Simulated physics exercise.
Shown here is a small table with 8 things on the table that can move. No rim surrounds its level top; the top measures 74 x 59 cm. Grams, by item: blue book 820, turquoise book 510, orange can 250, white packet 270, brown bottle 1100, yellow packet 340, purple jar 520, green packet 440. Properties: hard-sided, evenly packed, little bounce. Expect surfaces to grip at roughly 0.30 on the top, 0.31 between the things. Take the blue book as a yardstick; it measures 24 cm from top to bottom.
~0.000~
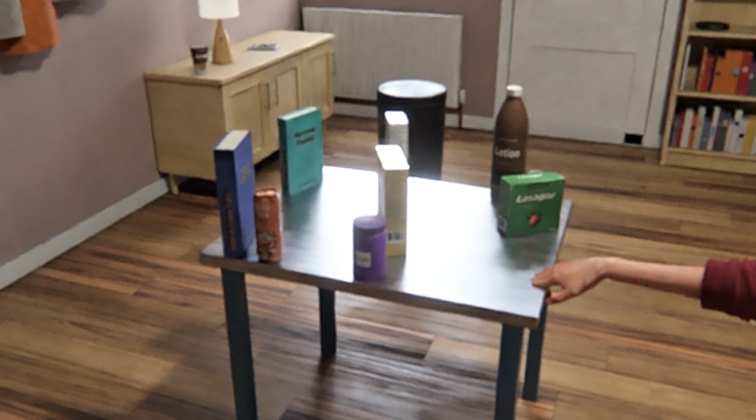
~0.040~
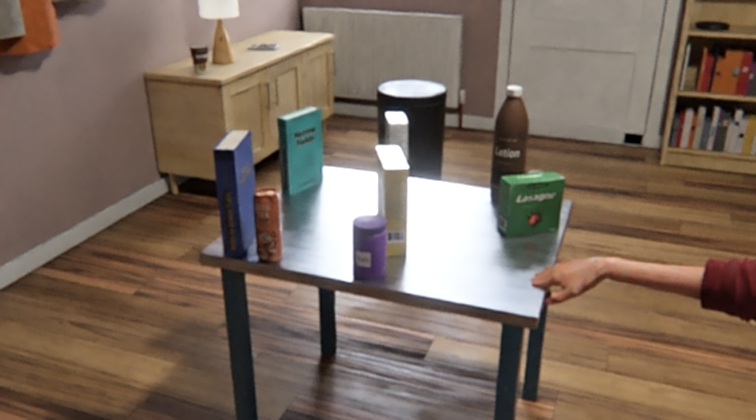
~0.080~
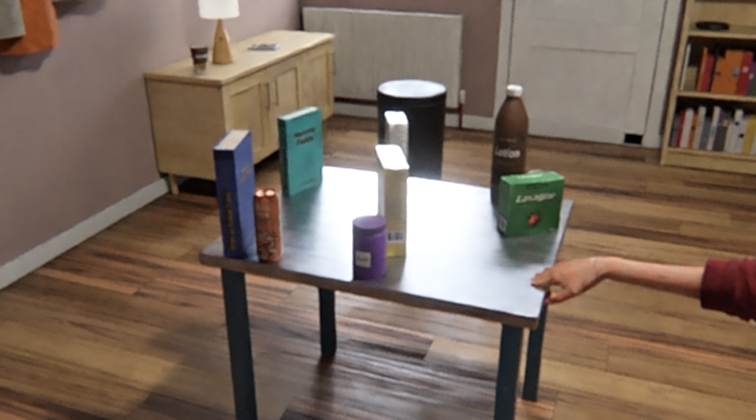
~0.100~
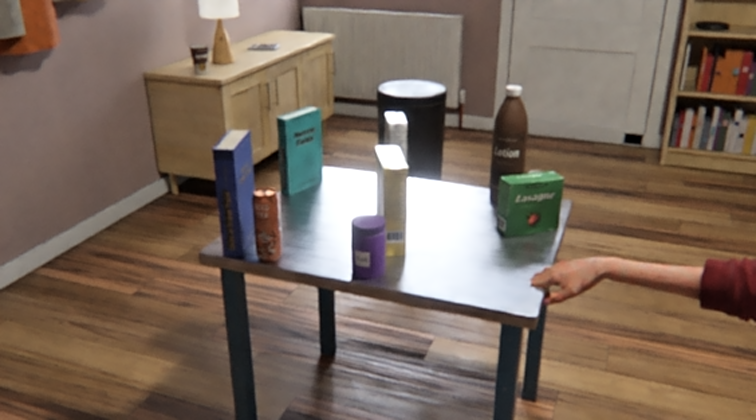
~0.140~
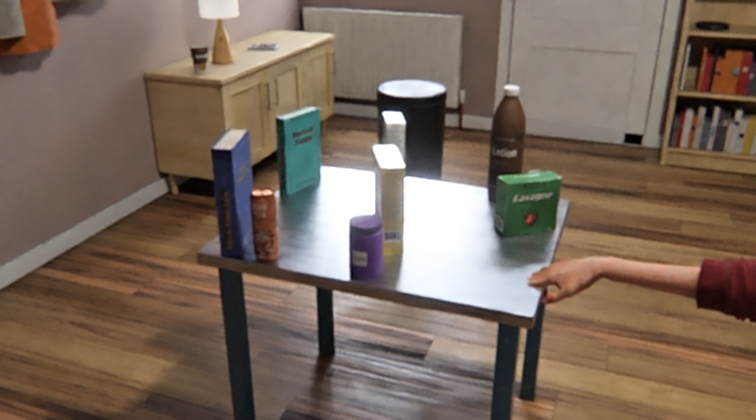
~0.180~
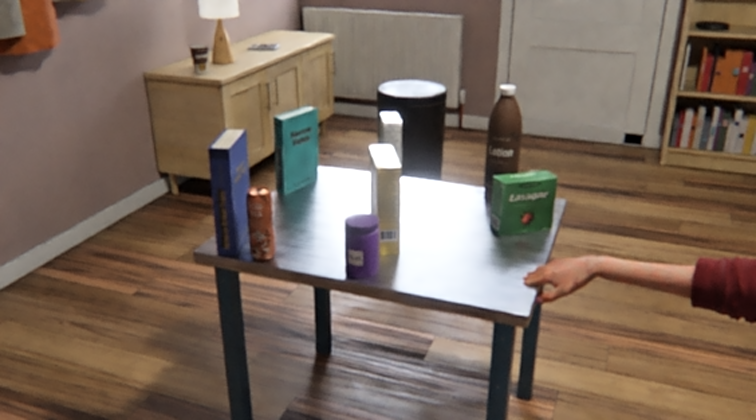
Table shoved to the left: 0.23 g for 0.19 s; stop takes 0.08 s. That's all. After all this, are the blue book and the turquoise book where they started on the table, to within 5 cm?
Looks like the blue book loses its position and the turquoise book loses its position.
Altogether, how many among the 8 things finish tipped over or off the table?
Altogether, 2.
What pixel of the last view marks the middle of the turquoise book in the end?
Around pixel (235, 354).
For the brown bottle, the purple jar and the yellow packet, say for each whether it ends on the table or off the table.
Afterwards, the brown bottle stays on its support, the purple jar stays on its support, and the yellow packet stays on its support.
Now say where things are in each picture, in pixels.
The first picture shows blue book (237, 192); turquoise book (302, 150).
The second picture shows brown bottle (510, 145); yellow packet (392, 201).
The third picture shows purple jar (369, 246); green packet (530, 204).
The fourth picture shows orange can (267, 225); white packet (396, 152).
The fifth picture shows table 1 cm from its start; brown bottle (507, 145); yellow packet (388, 200).
The sixth picture shows table 2 cm from its start; blue book (232, 191); turquoise book (297, 150).
Around 0.68 s, table 6 cm from its start; blue book and turquoise book now off the table; green packet shifted 2 cm.
Around 0.98 s, table 6 cm from its start; green packet shifted 2 cm; white packet shifted 2 cm.
Finally (1.2 s), off the table, blue book and turquoise book; the other 6 still in place (within 5 cm). In the last view, turquoise book near (235, 354).
